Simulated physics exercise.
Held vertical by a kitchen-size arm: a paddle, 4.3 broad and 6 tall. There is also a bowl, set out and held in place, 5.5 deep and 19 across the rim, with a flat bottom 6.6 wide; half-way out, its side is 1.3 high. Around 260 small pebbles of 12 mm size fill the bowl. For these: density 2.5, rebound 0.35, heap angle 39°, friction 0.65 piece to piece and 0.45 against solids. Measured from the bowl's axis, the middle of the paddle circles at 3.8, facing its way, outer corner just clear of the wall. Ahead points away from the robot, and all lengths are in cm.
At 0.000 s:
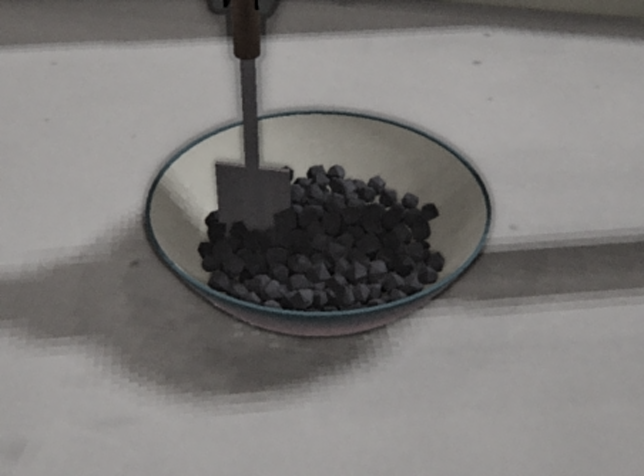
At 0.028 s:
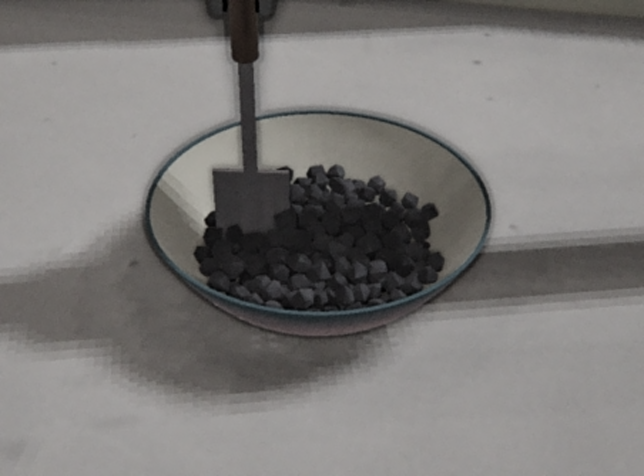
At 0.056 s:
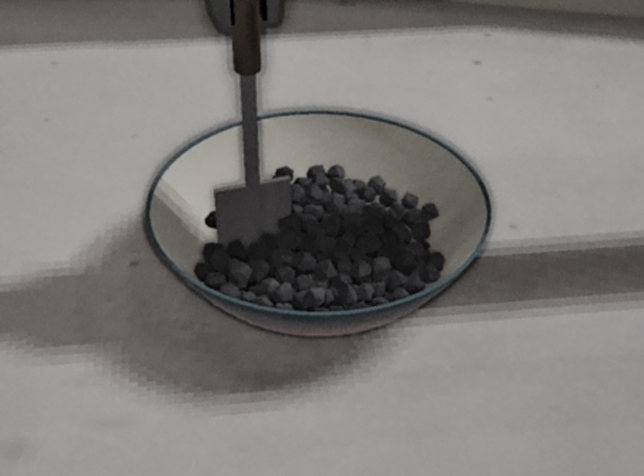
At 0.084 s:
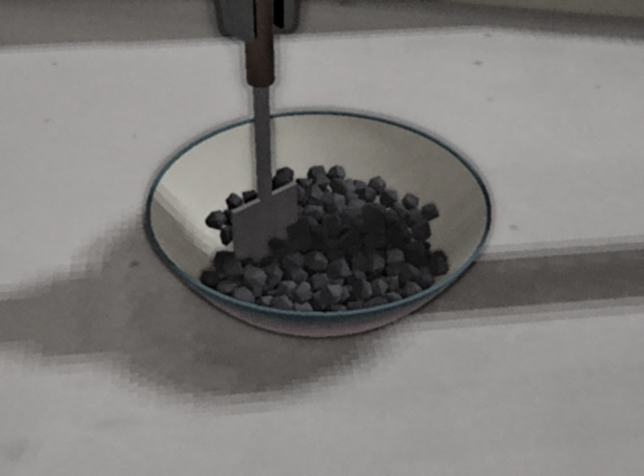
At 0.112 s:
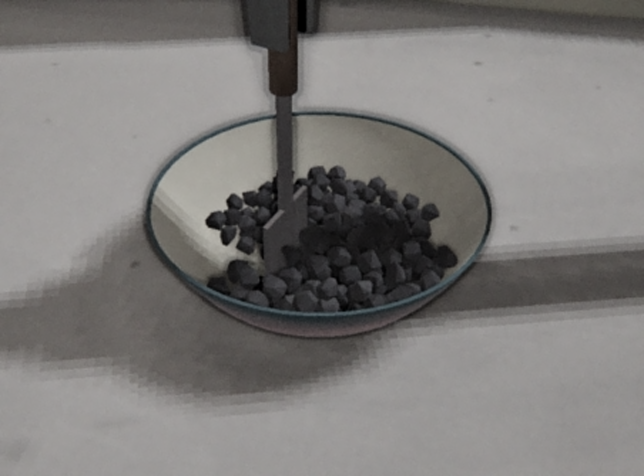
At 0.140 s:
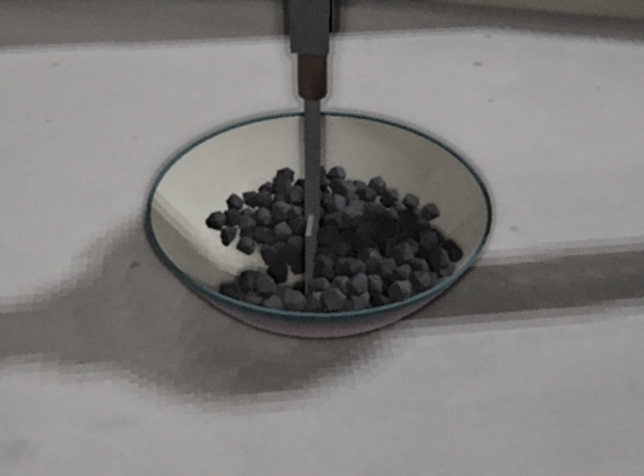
Flat paddle held upright by a robot arm sweeping through dark pebbles in a pale bowl, turning edge-on while moving right.
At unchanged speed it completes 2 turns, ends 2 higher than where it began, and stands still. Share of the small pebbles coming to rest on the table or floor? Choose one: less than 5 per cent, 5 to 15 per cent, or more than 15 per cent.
The share is more than 15 per cent.
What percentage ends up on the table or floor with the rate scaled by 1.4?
Roughly 40 per cent.
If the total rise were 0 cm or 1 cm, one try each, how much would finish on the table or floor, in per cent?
I'd reckon around 40 and 30 per cent.
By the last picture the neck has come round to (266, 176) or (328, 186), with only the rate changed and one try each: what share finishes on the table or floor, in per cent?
Close to 5 and 25 in a hundred.
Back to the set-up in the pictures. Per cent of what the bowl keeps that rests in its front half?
It comes to near 50 percent.
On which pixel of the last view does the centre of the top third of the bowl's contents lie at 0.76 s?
In the last picture it sits around (378, 234).
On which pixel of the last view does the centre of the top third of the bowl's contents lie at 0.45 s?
I'd put its middle near (235, 179).
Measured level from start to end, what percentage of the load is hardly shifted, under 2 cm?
About 5 per cent.
After 0.45 s, 339° round, highest piece 8 above the table; 213 in the bowl, 40 on the table or floor, 9 in flight or on the tool.
After 0.76 s, 222° round, highest piece 7 above the table; 203 in the bowl, 57 on the table or floor, 2 in flight or on the tool.
After 1.11 s, 0° round, highest piece 6 above the table; 201 in the bowl, 61 on the table or floor.
After 1.81 s, 0° round, highest piece 6 above the table; 201 in the bowl, 61 on the table or floor.
At rest, 201 in the bowl, 61 on the table or floor. That is 23 % on the table or floor.
